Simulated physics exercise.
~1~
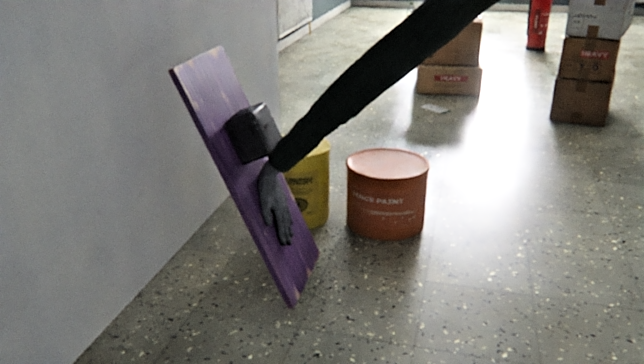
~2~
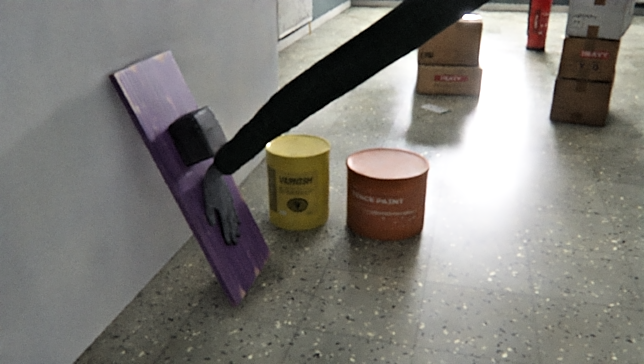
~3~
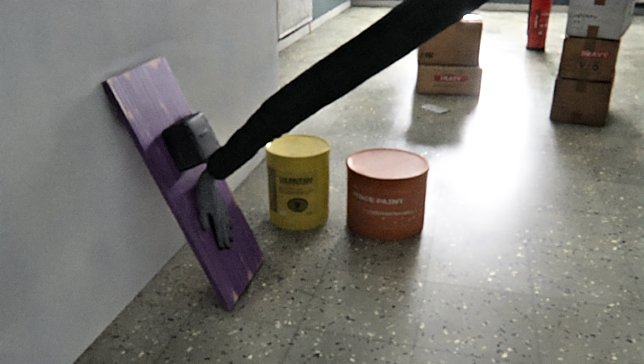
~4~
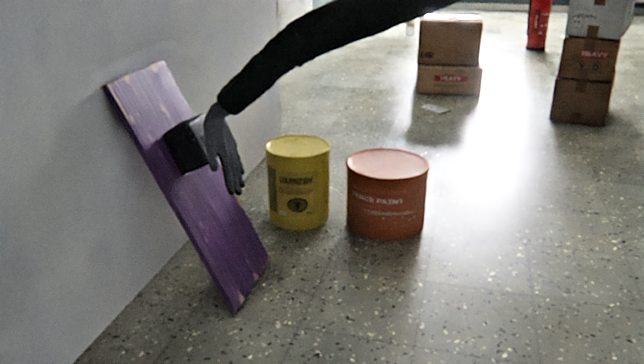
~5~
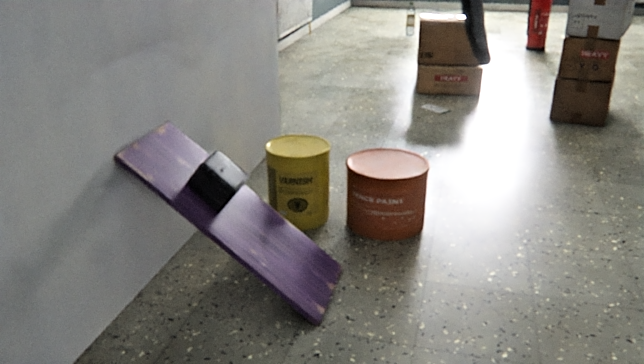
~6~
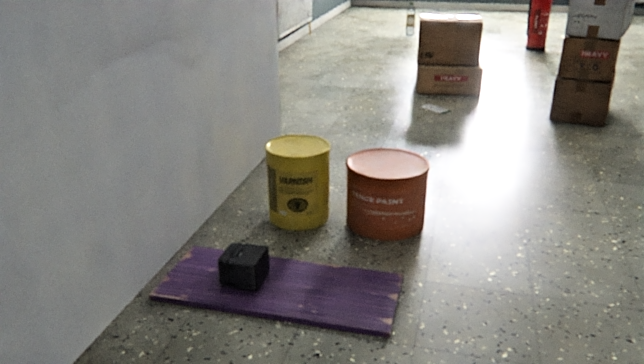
A gloved hand leans a purple board on the wall, releases it, and it slides flat.
